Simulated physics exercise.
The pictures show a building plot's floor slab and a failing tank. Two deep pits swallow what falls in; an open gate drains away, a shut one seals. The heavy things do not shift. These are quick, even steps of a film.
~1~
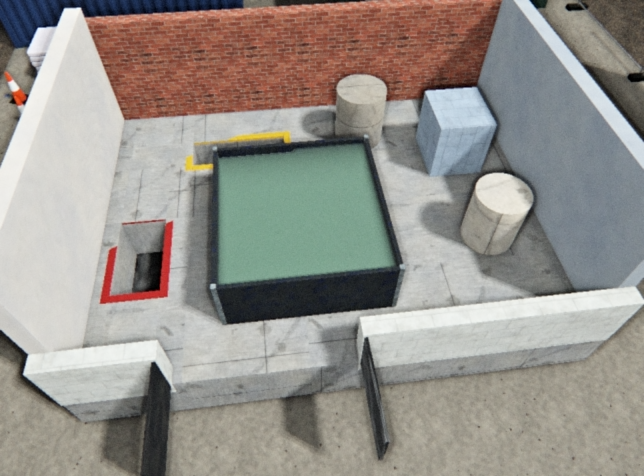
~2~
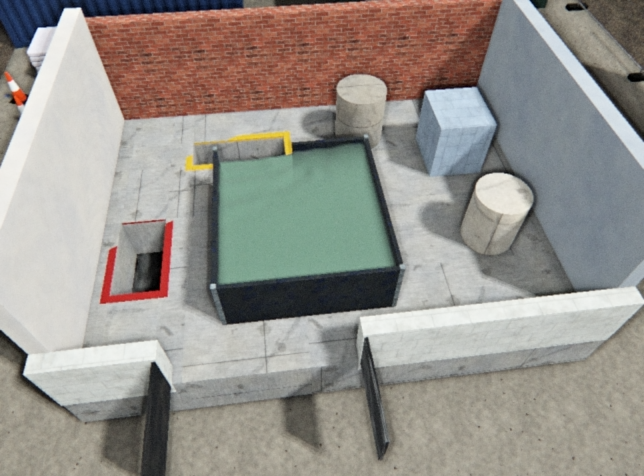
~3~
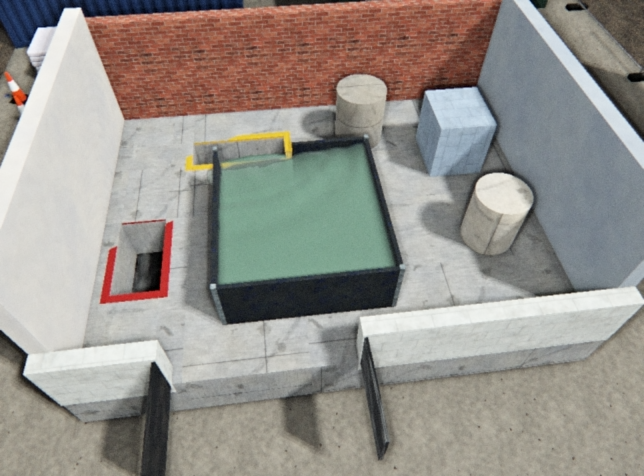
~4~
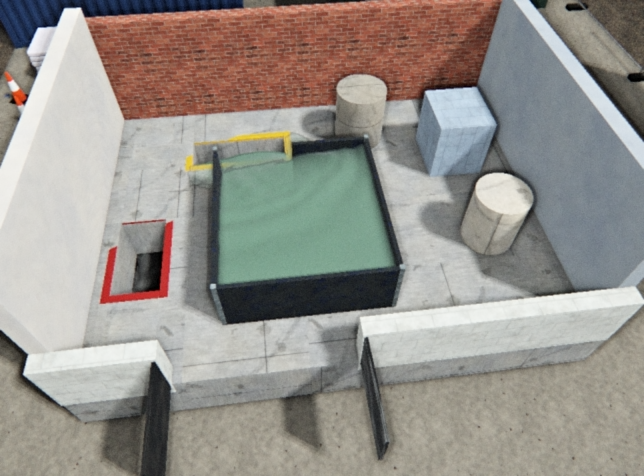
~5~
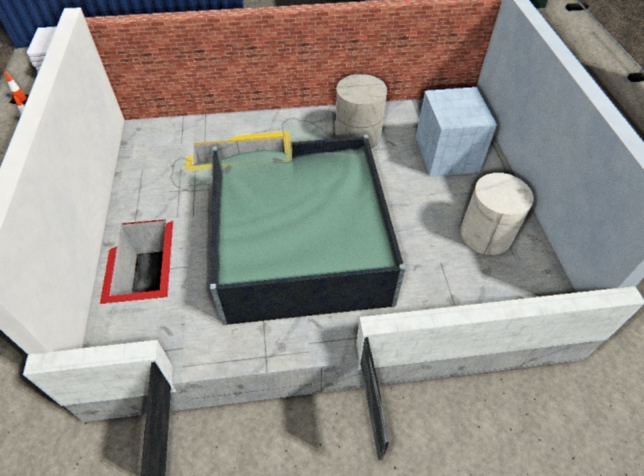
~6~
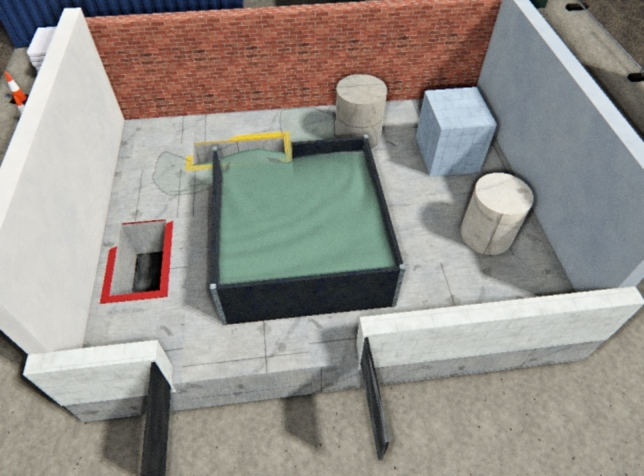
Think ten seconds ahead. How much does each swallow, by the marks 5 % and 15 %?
The gate takes under 5 %; the yellow pit takes over 15 %; the red pit takes under 5 %.
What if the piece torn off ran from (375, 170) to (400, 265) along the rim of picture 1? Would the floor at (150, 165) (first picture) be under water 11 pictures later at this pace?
Answer: Dry.
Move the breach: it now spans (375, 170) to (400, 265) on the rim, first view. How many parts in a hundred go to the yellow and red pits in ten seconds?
In per cent: Yellow 14, red 6.
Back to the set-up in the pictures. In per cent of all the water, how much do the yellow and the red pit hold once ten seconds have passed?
Roughly 76 per cent, then 0 per cent.
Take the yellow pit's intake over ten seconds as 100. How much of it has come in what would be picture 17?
I make it 45 per cent.
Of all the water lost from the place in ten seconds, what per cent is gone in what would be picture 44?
About 85 per cent.
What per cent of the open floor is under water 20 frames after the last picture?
Some 20 per cent.
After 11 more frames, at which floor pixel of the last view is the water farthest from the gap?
Near (429, 100).
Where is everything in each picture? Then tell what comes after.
In the first frame, the tank at (300, 207) is whole and still.
In the second frame, water pours out on the tank's far side and has run to a hidden place.
In the third frame, the front is at a hidden place, out from the gap on the tank's far side.
In the fourth frame, the front is at (299, 138), out from the gap on the tank's far side.
In the fifth frame, water pours out on the tank's far side and has run to (307, 125).
In the sixth frame, water pours out on the tank's far side and has run to (314, 112).
A moment on, water covers 15 % of the floor; the gate 0 %, the yellow pit 19 %, the red pit 0 %.
Next, water covers 15 % of the floor; the gate 0 %, the yellow pit 32 %, the red pit 0 %.
Then, water covers 20 % of the floor; the gate 0 %, the yellow pit 46 %, the red pit 0 %.
Later, water covers 30 % of the floor; the gate 0 %, the yellow pit 62 %, the red pit 0 %.
In the end, water covers 30 % of the floor; the gate 0 %, the yellow pit 75 %, the red pit 0 %.
